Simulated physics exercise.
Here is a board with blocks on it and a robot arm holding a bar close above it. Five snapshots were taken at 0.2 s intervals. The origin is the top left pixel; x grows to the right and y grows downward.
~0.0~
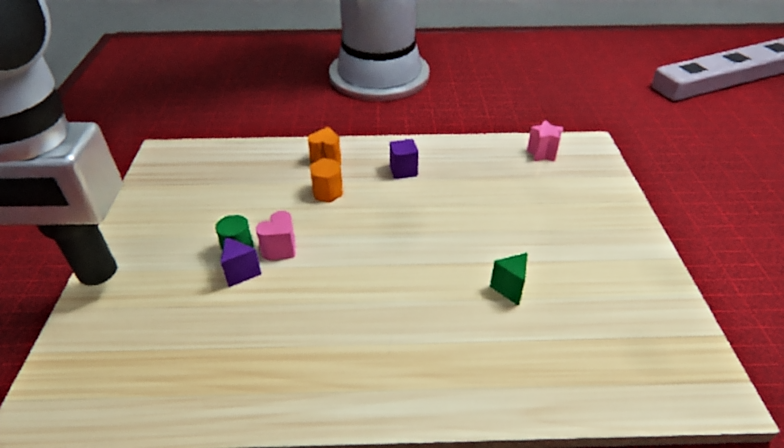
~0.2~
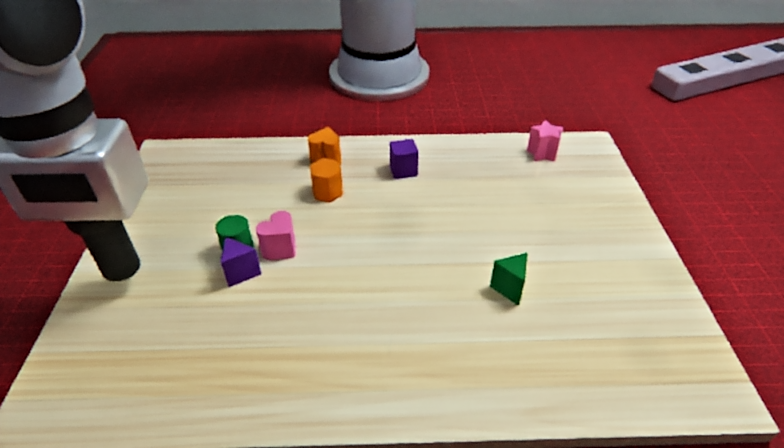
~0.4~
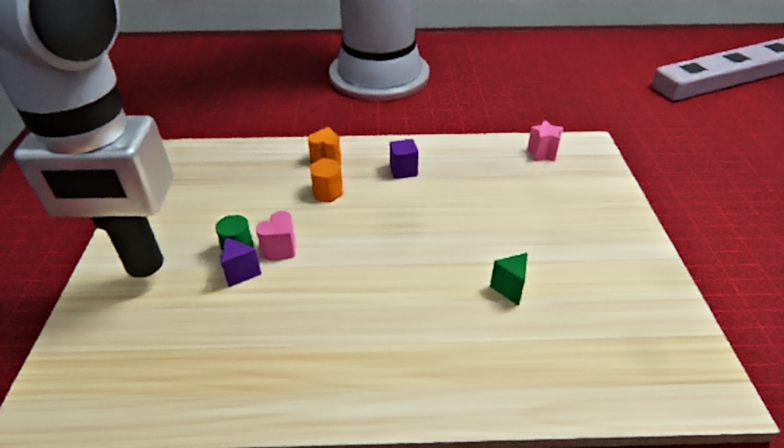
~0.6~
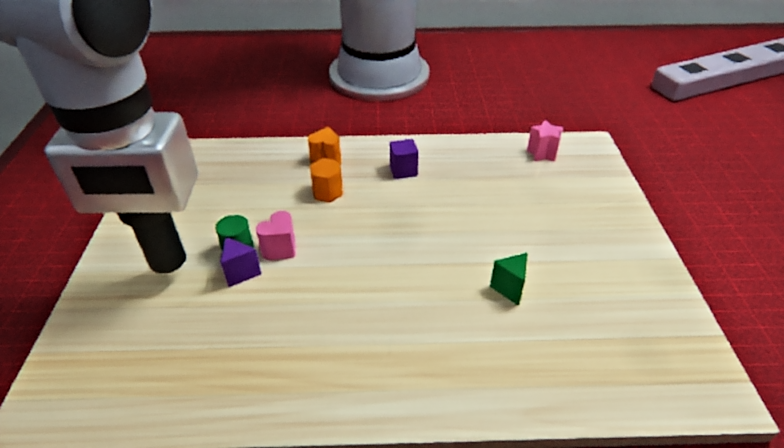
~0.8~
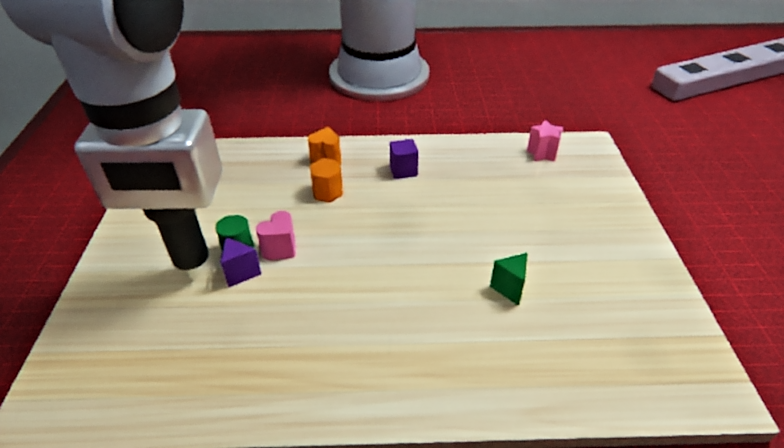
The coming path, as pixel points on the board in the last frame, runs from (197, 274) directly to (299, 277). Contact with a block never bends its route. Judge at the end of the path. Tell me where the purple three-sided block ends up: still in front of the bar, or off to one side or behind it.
Expect to find it ahead of the bar.
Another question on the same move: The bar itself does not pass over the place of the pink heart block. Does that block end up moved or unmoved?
By the last moment, the pink heart block will still be in its place.
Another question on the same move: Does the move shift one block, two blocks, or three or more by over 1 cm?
Blocks moved: One.
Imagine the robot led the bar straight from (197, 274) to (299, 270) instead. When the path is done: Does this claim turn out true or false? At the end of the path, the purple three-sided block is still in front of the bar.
True - the claim holds.
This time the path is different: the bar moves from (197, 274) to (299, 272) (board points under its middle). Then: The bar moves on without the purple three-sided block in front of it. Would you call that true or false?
My answer: False.
On the path given first. One third of the way, bar (227, 259); purple three-sided block (254, 250).
Two thirds of the way, bar (261, 260); purple three-sided block (289, 251).
At the end, bar (296, 261); green circular block unmoved; purple three-sided block (325, 251); pink heart block unmoved.
